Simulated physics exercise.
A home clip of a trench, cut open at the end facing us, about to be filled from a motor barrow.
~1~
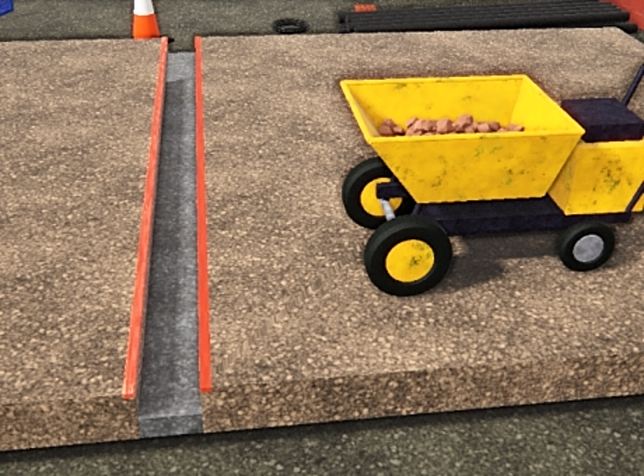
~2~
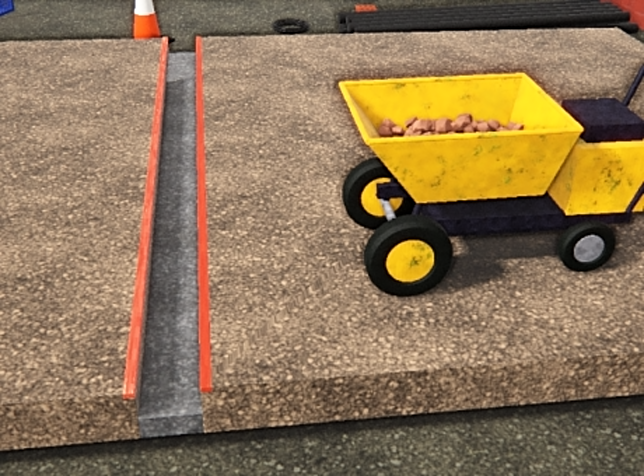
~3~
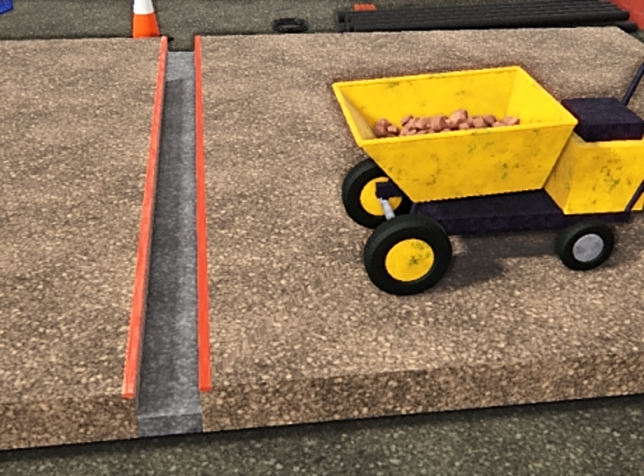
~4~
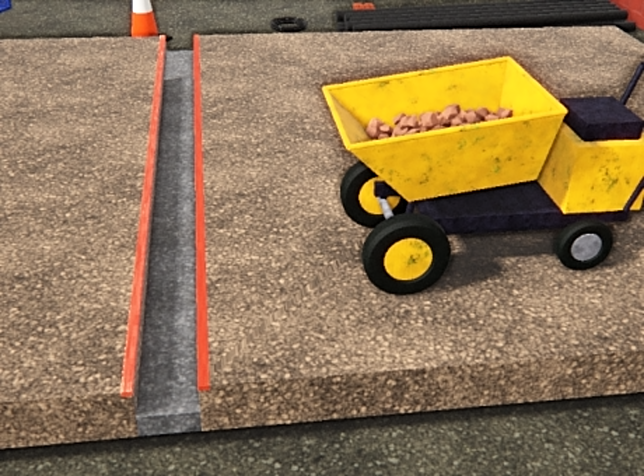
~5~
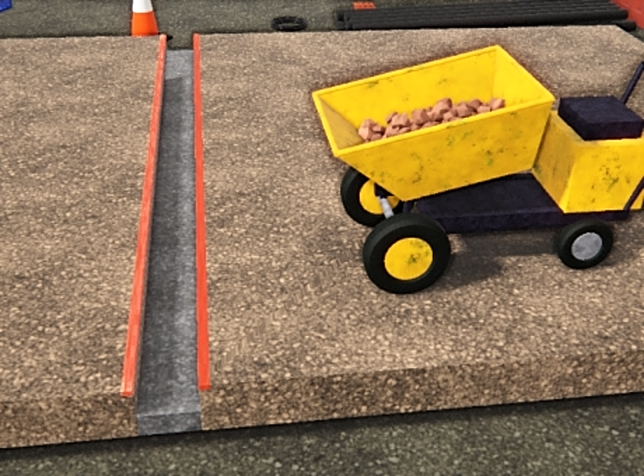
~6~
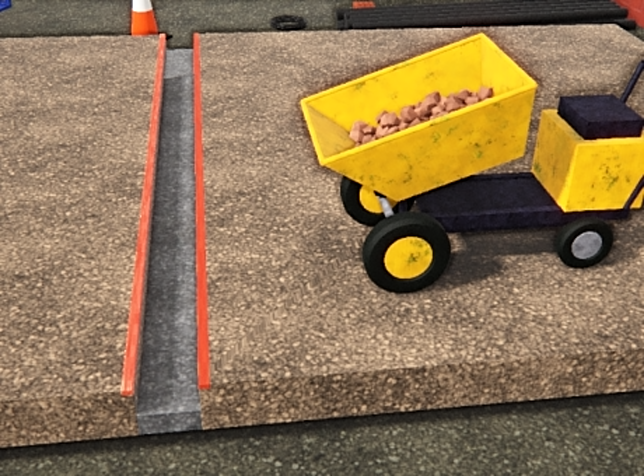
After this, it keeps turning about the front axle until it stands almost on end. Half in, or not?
The trench ends with only the smaller part of it.
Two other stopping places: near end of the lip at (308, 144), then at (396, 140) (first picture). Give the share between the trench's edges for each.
First some 80, then 20 per cent.
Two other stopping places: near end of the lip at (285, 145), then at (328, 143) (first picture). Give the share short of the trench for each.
The first gives 0 %, the second 20 %.
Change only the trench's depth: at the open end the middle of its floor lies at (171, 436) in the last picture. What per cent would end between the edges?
Close to 40 per cent.
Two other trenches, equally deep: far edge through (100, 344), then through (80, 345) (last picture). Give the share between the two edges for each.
In turn 40 and 40 in a hundred.
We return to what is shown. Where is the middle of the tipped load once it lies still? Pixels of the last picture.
Around (216, 262).
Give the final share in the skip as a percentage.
Near 20 %.
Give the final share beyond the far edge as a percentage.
Close to 0 per cent.
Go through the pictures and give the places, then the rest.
In the first frame, lip of the skip (370, 141), level; top of the load (452, 139), lumps of rubble; first edge of the trench (205, 339); far edge (133, 345), the trench under half as wide as the skip, and about half as deep as wide.
In the second frame, lip of the skip (368, 142), level; top of the load (468, 141).
In the third frame, lip of the skip (361, 144), tipped barely; top of the load (464, 138).
In the fourth frame, lip of the skip (349, 148), tipped a little; top of the load (464, 128).
In the fifth frame, lip of the skip (337, 154), tipped a little; top of the load (483, 129).
In the sixth frame, lip of the skip (323, 163), tipped clearly; top of the load (482, 113); first edge of the trench (203, 336); far edge (132, 342).
Just after the last frame, skip tipped steeply; every one in the skip.
A moment on, skip tipped right over; the larger part in the skip; about a tenth short of the trench; just a few falling.
Further on, skip tipped right over; roughly a quarter in the skip; roughly half short of the trench; roughly a quarter in or heaped over the trench; just a few beyond it.
When it is over, skip tipped right over; roughly a quarter in the skip; roughly half short of the trench; roughly a third in or heaped over the trench; just a few beyond it.
